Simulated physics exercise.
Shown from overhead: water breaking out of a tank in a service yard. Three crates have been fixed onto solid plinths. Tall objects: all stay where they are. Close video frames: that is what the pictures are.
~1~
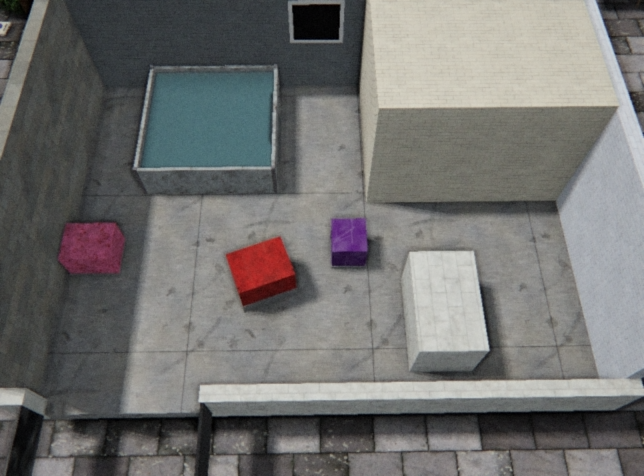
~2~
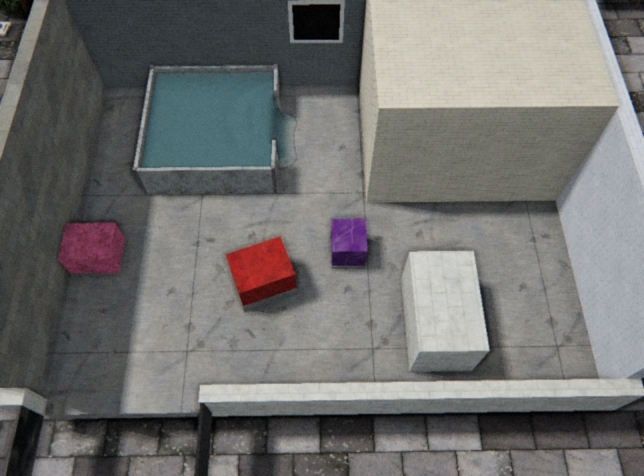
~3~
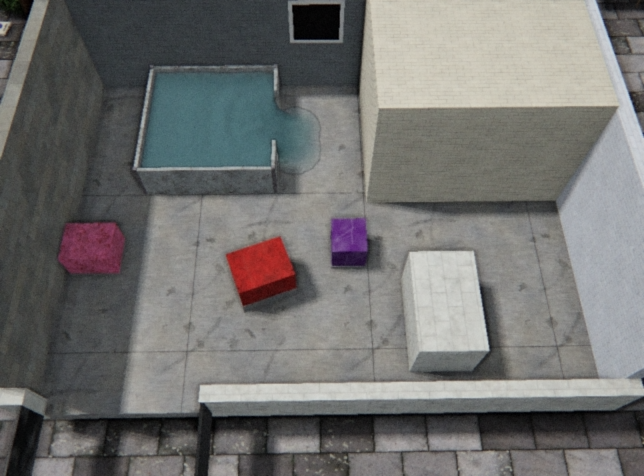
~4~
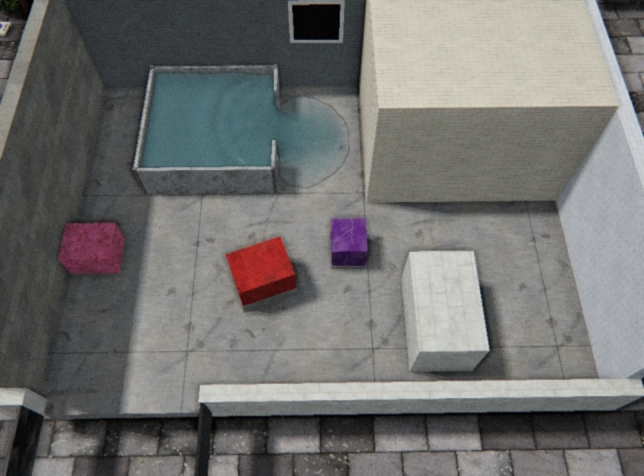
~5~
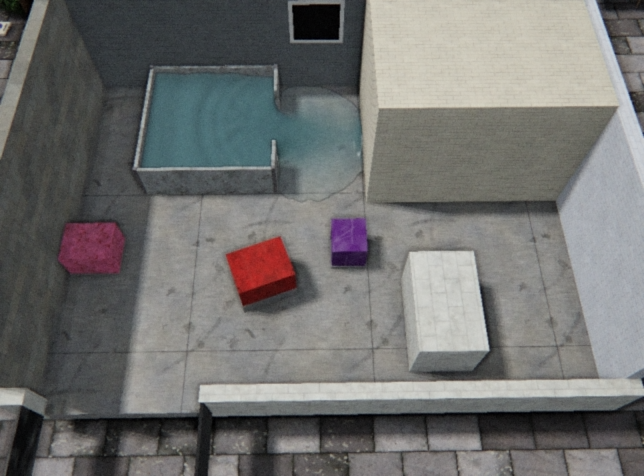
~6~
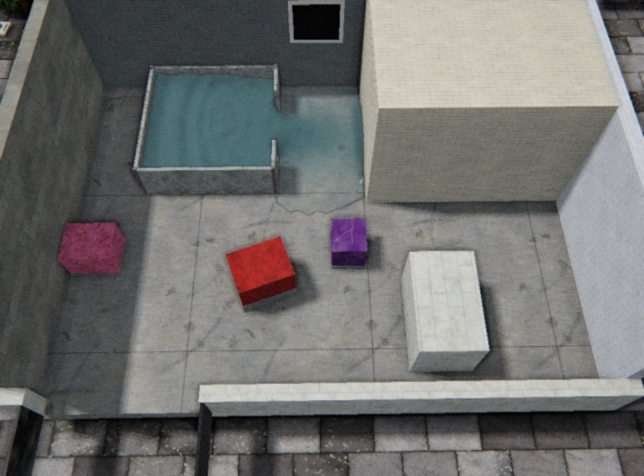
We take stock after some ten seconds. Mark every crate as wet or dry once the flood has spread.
Red crate: Dry, pink crate: Wet, purple crate: Wet.
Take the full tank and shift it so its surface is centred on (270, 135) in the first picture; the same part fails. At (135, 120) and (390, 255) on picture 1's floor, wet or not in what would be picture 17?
The first is not reached, and then the second is wetted.
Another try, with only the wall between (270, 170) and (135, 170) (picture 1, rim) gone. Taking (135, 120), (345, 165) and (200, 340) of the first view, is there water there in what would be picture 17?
In sequence: Untouched, untouched, inundated.
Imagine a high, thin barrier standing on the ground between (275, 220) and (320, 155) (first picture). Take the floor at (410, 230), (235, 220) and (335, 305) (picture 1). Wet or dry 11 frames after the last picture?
Taking the three spots in order: Spared, soaked, spared.
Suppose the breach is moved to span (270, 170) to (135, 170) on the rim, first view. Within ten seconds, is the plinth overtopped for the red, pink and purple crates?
Result: Red crate is swamped; pink crate is swamped; purple crate is swamped.
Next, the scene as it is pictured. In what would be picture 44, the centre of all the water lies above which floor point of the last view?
I'd mark it close to (271, 182).
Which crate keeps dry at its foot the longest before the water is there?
I'd say the pink crate is last.
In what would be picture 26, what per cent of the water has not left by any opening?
Roughly 100 %.
A moment on, water covers 15 % of the floor; the red crate not reached, the pink crate not reached, the purple crate water round its plinth.
Next, water covers 25 % of the floor; the red crate water round its plinth, the pink crate not reached, the purple crate water round its plinth.
Then, water covers 50 % of the floor; the red crate water round its plinth, the pink crate water round its plinth, the purple crate water round its plinth.
Later, water covers 80 % of the floor; the red crate water round its plinth, the pink crate water round its plinth, the purple crate water round its plinth.
In the end, water covers 100 % of the floor; the red crate stayed above the water, the pink crate was topped, the purple crate was topped.
